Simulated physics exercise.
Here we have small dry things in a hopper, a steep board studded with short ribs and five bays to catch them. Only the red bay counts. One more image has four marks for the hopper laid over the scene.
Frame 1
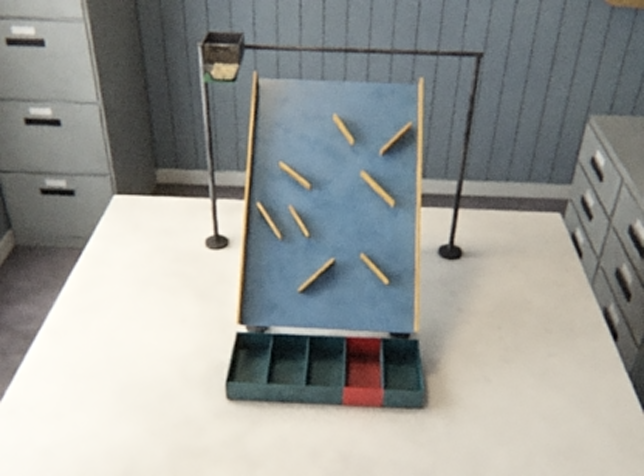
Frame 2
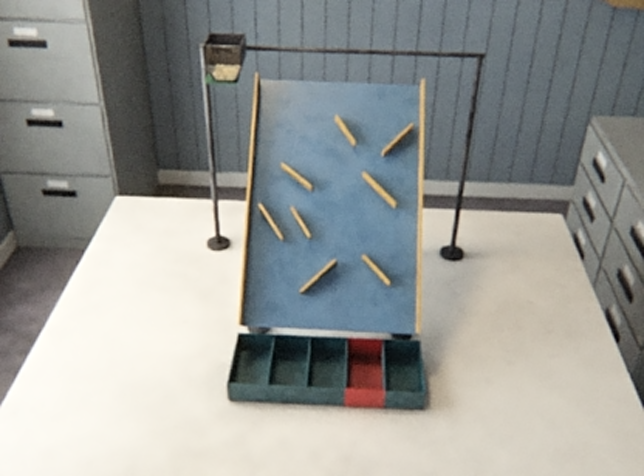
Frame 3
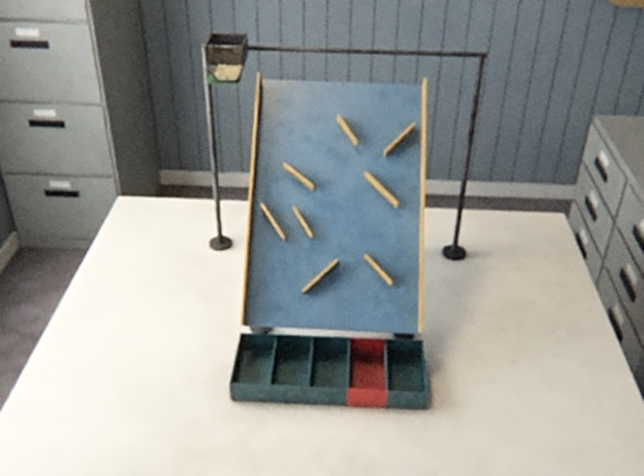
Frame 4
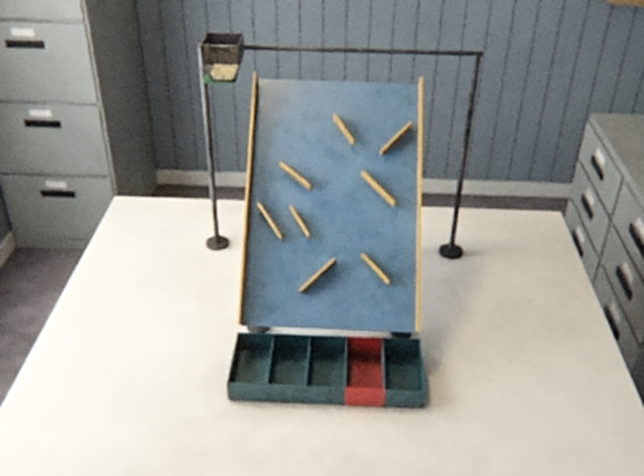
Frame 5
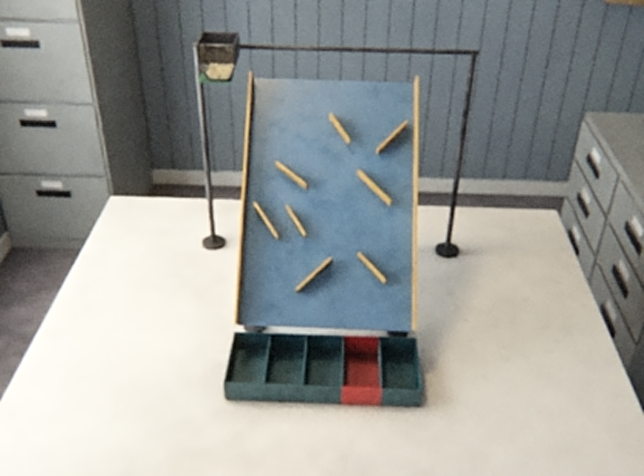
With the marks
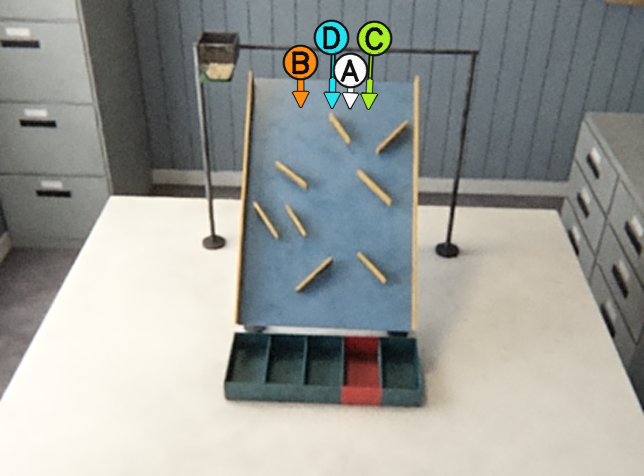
The clip opens on a steep blue board studded with short ribs, above five bays, one of them red, with a small hopper of pale contents at upper left. The whole view drifts very slightly, first one way and then back, while the hopper, board and empty-looking bays show no movement of their own.
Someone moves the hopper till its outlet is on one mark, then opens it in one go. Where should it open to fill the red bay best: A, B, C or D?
It is B.
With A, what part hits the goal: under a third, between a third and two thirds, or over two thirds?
Under a third.
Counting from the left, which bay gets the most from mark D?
The fifth from the left.
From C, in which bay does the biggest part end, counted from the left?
The fifth.
On the marked copy, mark A meets the board at (350, 102); mark B meets the board at (300, 101); mark C meets the board at (368, 103); mark D meets the board at (332, 102).
Choosing A, just a few in the red bay, almost all in other bays, just a few held on the board.
Choosing B, roughly half in the red bay, roughly half in other bays.
Choosing C, just a few in the red bay, almost all in other bays, just a few outside the box.
Choosing D, about a tenth in the red bay, the larger part in other bays, about a tenth outside the box.
